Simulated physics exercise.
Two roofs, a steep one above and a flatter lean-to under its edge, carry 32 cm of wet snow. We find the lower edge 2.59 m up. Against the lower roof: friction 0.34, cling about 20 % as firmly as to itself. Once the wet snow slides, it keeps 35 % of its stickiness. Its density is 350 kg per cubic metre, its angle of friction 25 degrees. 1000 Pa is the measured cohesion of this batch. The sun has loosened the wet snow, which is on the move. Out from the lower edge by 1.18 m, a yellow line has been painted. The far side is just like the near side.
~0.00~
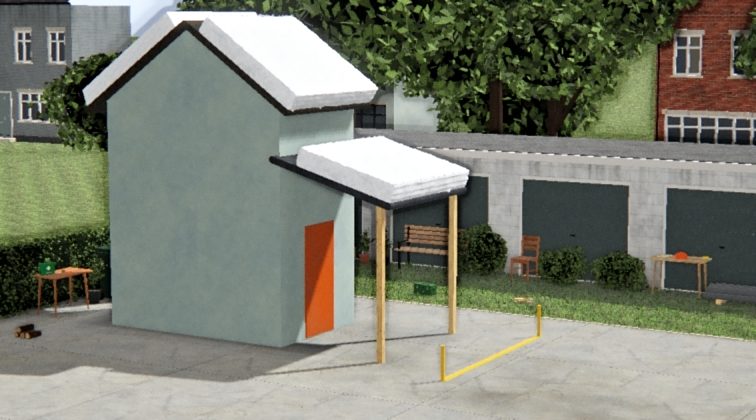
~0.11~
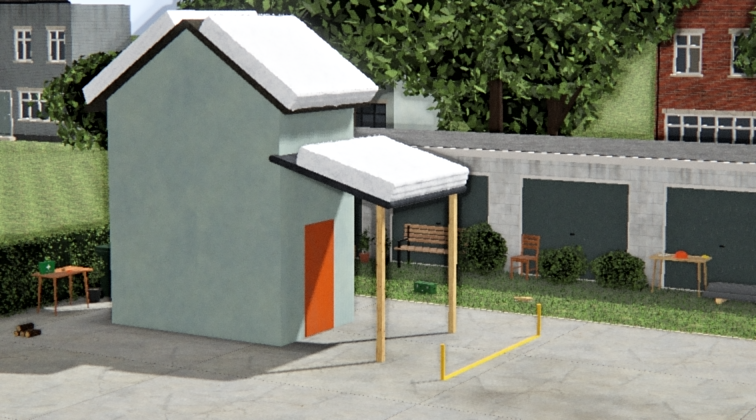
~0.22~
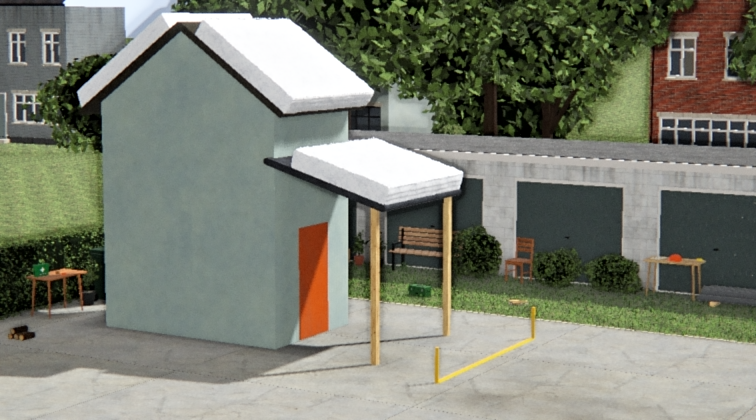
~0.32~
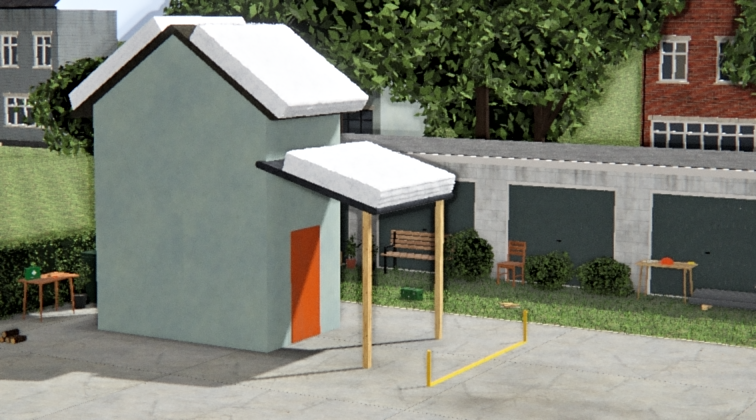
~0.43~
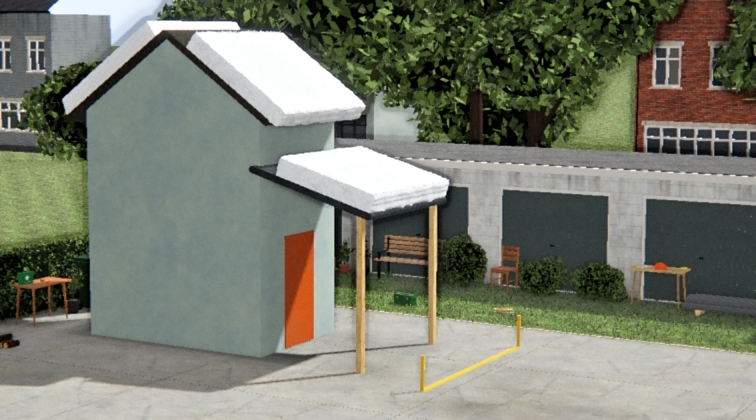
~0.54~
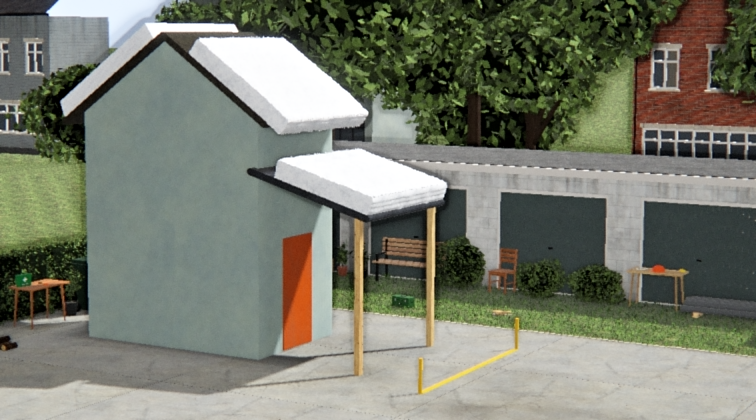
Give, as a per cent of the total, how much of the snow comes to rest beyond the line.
I would say about 14 per cent.
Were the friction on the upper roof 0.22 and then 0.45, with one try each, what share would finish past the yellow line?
Roughly 30 per cent first, roughly 5 per cent second.
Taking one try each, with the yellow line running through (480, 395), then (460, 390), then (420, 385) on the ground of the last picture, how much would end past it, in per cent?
In order, some 4, 7 and 20 percent would end past it.
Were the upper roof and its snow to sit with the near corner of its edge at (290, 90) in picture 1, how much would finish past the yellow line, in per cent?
30 %.
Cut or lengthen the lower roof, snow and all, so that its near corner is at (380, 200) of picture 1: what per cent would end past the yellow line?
I'd put it at around 18 percent.
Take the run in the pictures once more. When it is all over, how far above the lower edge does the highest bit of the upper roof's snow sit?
1.1 m, give or take.
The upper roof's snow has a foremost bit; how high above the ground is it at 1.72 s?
Roughly 3.0 m.
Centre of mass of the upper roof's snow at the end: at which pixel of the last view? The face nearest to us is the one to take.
It comes out near (361, 251), give or take.
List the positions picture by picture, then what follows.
The first picture shows front end of the wet snow at (290, 90).
The second picture shows front end of the wet snow at (291, 90), its middle shifted 1.1 cm.
The third picture shows front end of the wet snow at (287, 99), its middle shifted 4.6 cm, 2 % of it past the upper edge, in one piece.
The fourth picture shows front end of the wet snow at (281, 104), its middle shifted 11 cm, 5 % of it past the upper edge, in one piece.
The fifth picture shows front end of the wet snow at (278, 106), its middle shifted 19 cm, 9 % of it past the upper edge, in one piece.
The sixth picture shows front end of the wet snow at (281, 121), its middle shifted 31 cm, 14 % of it past the upper edge, in one piece.
By 1.08 s, none is below the lower edge and 0 % is past the line.
By 1.72 s, none is below the lower edge and 0 % is past the line.
By 2.36 s, 22 % is below the lower edge and 0 % is past the line.
By 3.00 s, 34 % is below the lower edge and 13 % is past the line.
By 4.60 s, at the end, 49 % is below the lower edge and 14 % is past the line.
